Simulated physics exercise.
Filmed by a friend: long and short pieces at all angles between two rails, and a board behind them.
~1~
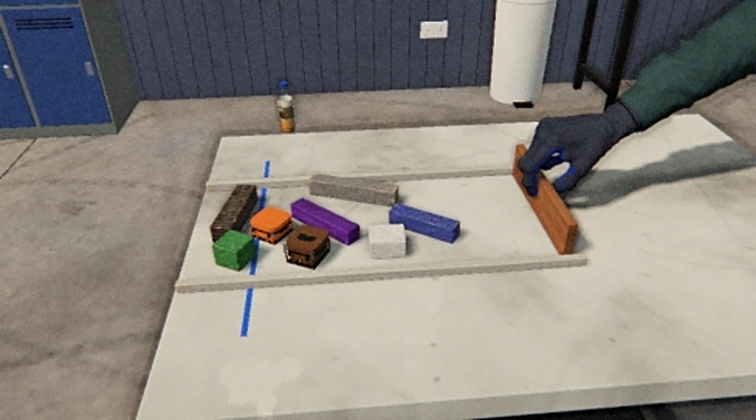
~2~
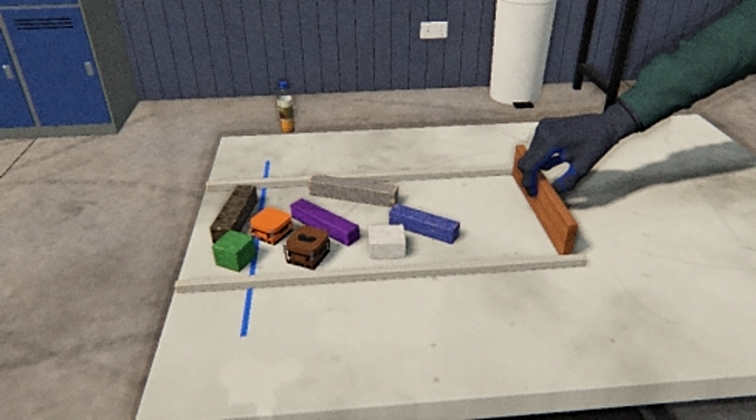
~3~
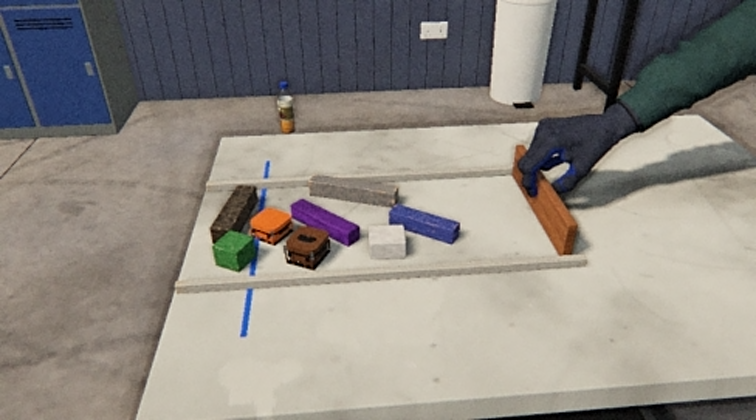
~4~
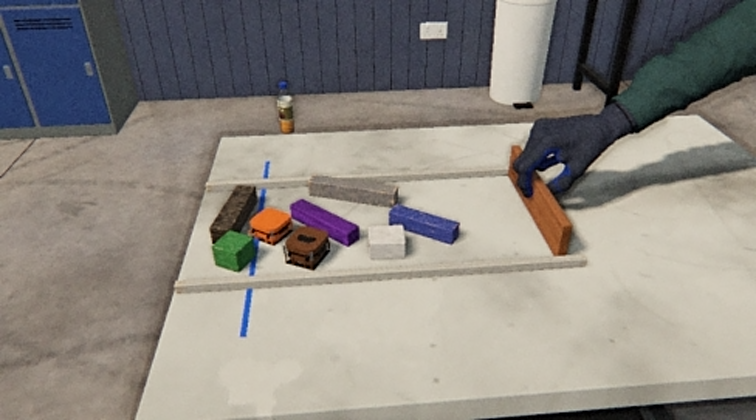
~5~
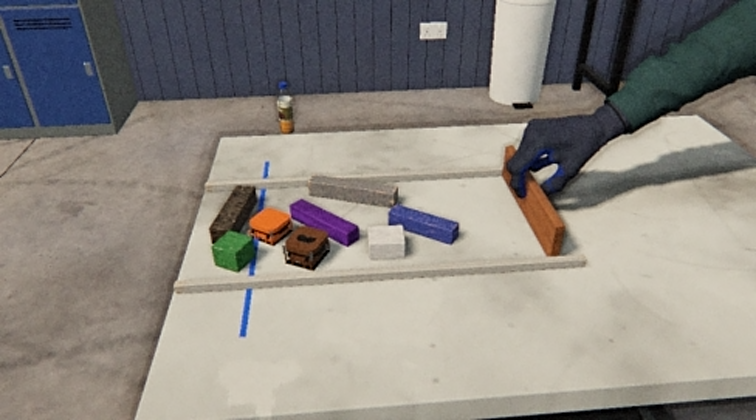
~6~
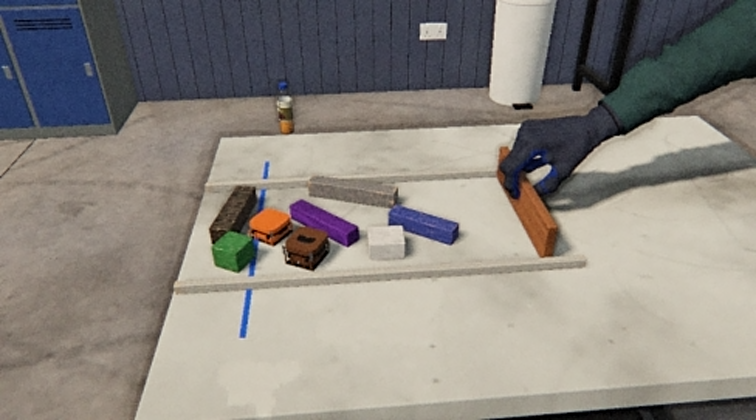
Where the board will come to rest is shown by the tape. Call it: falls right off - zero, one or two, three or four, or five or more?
Call: One or two.
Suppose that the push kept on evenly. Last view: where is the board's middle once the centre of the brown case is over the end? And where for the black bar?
I'd say about (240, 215) for the first one and about (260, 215) for the second.
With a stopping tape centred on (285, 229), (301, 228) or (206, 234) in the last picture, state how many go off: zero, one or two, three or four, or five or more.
Tape by tape, the falls would be none, then none at all, then five or over.
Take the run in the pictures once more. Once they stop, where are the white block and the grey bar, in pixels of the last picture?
About (235, 265), and about (219, 194).
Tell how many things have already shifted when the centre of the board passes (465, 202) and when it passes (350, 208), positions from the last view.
I count 0 first and 5 after.
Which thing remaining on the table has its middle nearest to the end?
The black bar is the one.
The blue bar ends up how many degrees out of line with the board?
Angle: Close to 0 degrees.
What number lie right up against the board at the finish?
That would be 3 of them.
Early on, none off yet; black bar at rest near (234, 214); green block at rest near (234, 252); orange case at rest near (271, 228).
A while later, none off yet; black bar travelled a little near (219, 218); green block travelled about its own width near (212, 255); orange case travelled about its own width near (237, 235).
Finally, the number that fall off is one or two; lost, green block.
